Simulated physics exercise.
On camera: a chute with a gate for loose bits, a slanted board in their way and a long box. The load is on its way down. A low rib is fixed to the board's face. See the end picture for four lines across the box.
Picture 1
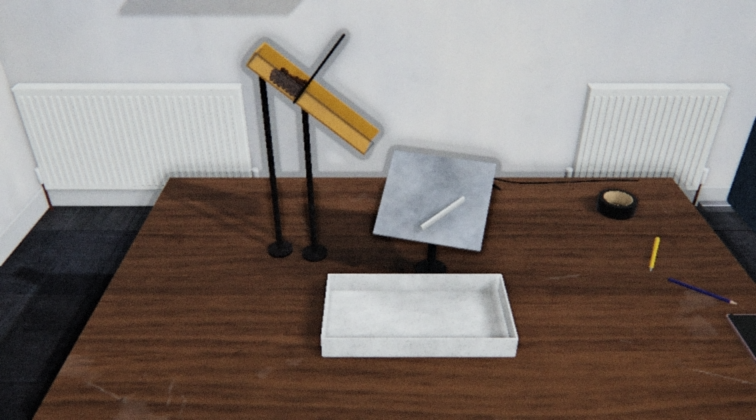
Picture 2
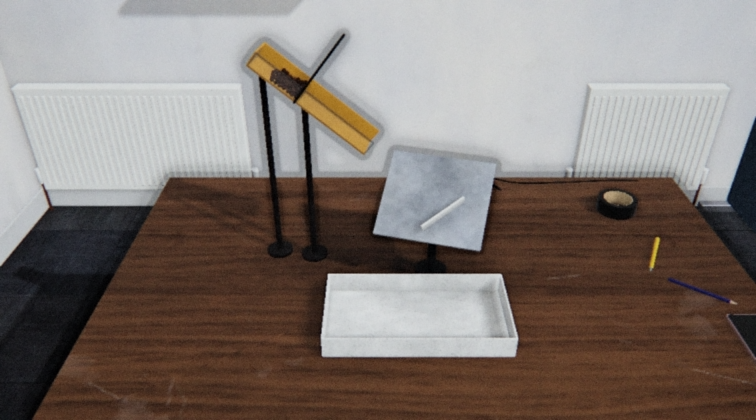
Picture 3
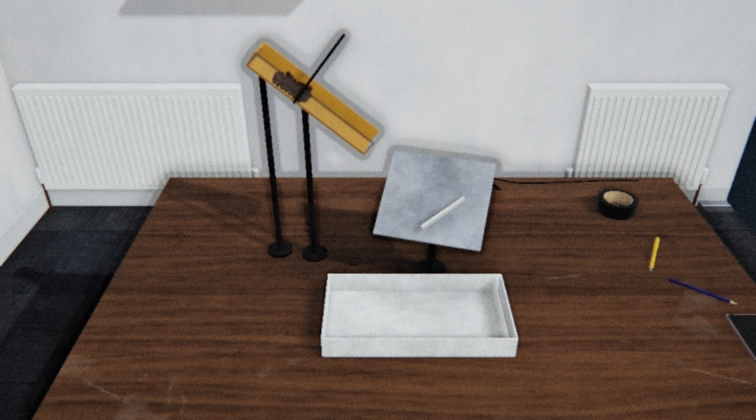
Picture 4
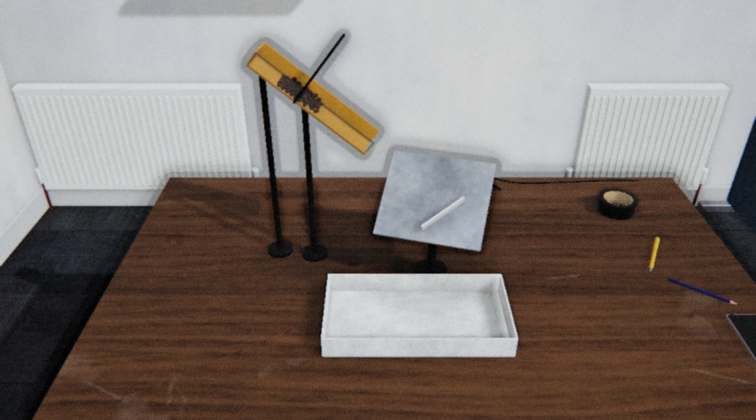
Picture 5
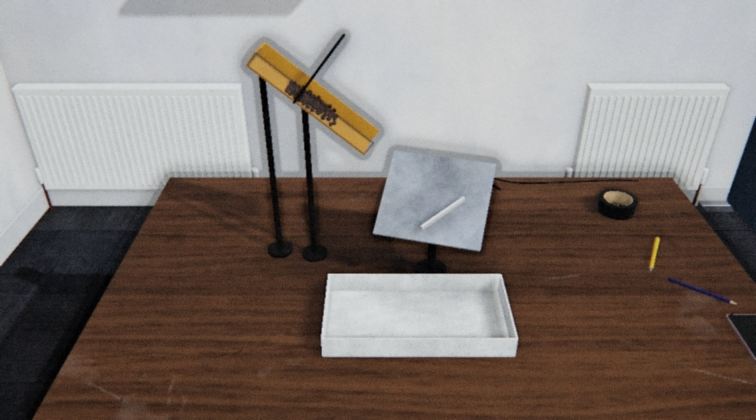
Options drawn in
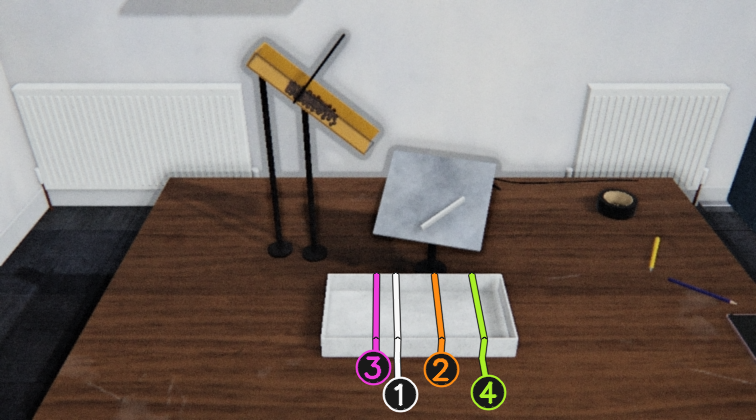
On a dark wooden table, small dark pieces sliding slowly down a sloping yellow chute, passing under a thin black bar and spreading out.
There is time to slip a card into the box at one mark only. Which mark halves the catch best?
I would pick line 1.
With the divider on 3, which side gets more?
More lands on the right.
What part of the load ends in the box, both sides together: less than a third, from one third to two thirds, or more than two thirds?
About that: More than two thirds.
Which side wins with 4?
The left side.
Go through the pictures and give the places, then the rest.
Load behind the gate (290, 82), allspice berries; lip of the chute (367, 149), sloping fairly steeply, in the first picture.
Middle of the board (435, 198), tilted fairly steeply; middle of its low edge (425, 242); of its high edge (444, 157), in the second picture.
Front corners of the box (322, 338) and (517, 339), empty; front of the load (310, 96), in the third picture.
Middle of the load (303, 91); its front (317, 110), roughly a quarter of the way to the lip; rib from (464, 197) to (421, 226), in the fourth picture.
Middle of the load (311, 104); its front (334, 123), roughly half of the way to the lip, in the fifth picture.
On the marked copy, line 1 crosses the front rim at (397, 339); line 2 crosses the front rim at (441, 339); line 3 crosses the front rim at (375, 339); line 4 crosses the front rim at (484, 339).
With 1, of what is caught, roughly half on the left of the divider, roughly half on the right.
With 2, of what is caught, every piece on the left of the divider, not one piece on the right.
With 3, of what is caught, about a tenth on the left of the divider, almost all on the right.
With 4, of what is caught, every piece on the left of the divider, not one piece on the right.
